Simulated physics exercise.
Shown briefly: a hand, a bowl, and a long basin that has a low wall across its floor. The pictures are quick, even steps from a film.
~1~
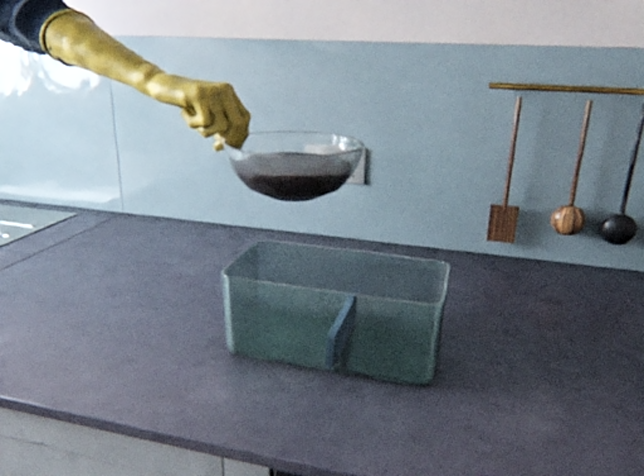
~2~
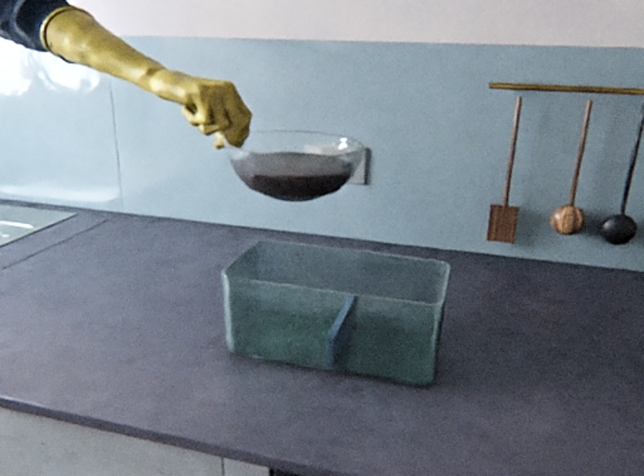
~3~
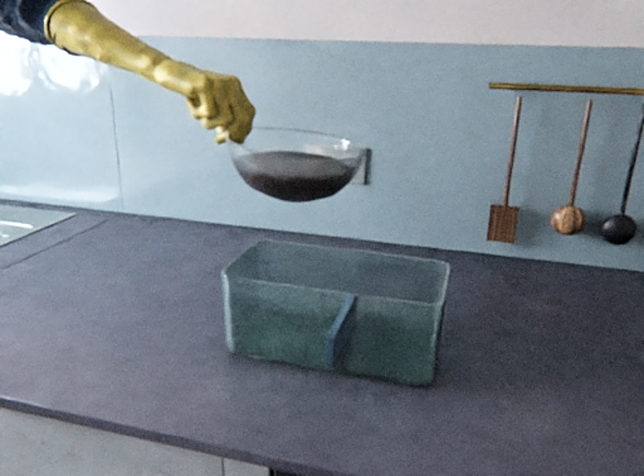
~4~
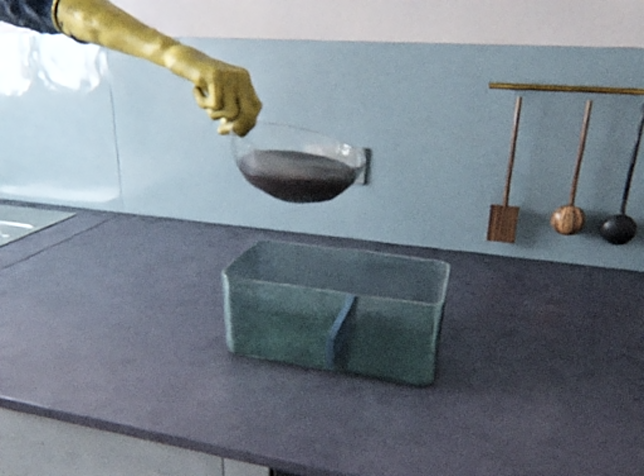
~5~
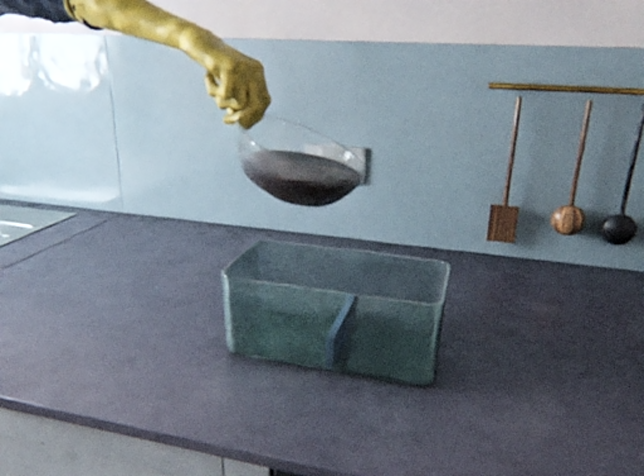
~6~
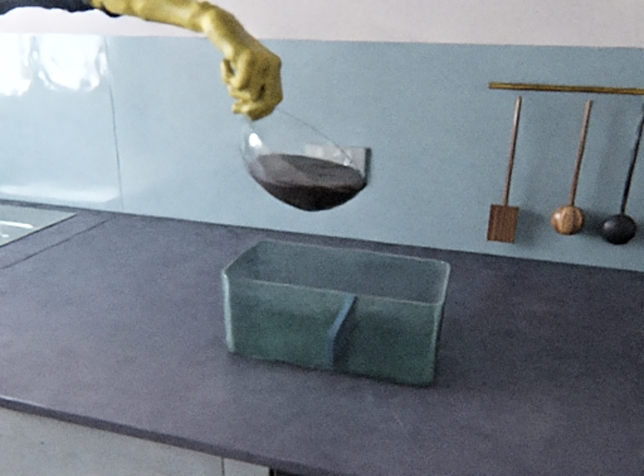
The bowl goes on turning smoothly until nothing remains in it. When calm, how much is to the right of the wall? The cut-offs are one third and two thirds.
The amount right of the wall is going to climb past two thirds.
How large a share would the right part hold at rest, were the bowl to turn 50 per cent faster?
Share on the right: Some 70 percent.
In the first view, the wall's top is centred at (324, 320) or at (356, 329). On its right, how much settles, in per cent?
Roughly 75 per cent first and roughly 55 per cent second.
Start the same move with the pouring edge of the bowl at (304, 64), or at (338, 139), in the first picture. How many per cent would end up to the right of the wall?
First try: Near 45 percent; second try: Near 65 percent.
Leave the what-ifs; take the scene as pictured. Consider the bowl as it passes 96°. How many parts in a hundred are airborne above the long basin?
Share in flight: Approx. 25 %.
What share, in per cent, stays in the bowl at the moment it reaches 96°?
It still holds around 5 per cent there.
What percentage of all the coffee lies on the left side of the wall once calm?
Near 20 in a hundred.
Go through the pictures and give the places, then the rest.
It leans 0°; its right rim is at (361, 149); the coffee meets the walls at (241, 158) and (354, 168); the long basin's rim runs from (241, 257) to (447, 284); the wall's top is at (343, 315), in the first picture.
It leans 1°; its right rim is at (362, 151); the coffee meets the walls at (241, 158) and (354, 169), in the second picture.
It leans 6°; its right rim is at (363, 156); the coffee meets the walls at (241, 156) and (354, 171), in the third picture.
It leans 13°; its right rim is at (364, 165); the coffee meets the walls at (245, 154) and (356, 174), in the fourth picture.
It leans 22°; its right rim is at (364, 177); the coffee meets the walls at (248, 153) and (361, 178), in the fifth picture.
It leans 33°; its right rim is at (361, 190); the coffee meets the walls at (255, 156) and (358, 179); 2 per cent is over the edge, in the sixth picture.
A moment on, the bowl is tipped on its side and 5 per cent is still to pour, 0 is left of the wall and 68 right of it.
Next, the bowl is tipped right over and 0 per cent is still to pour, 15 is left of the wall and 71 right of it.
Then the bowl is tipped right over and 0 per cent is still to pour, 19 is left of the wall and 77 right of it.
Later the bowl is tipped right over and 0 per cent is still to pour, 20 is left of the wall and 76 right of it.
In the end 20 per cent lies left of the wall, 76 right of it and 4 outside.
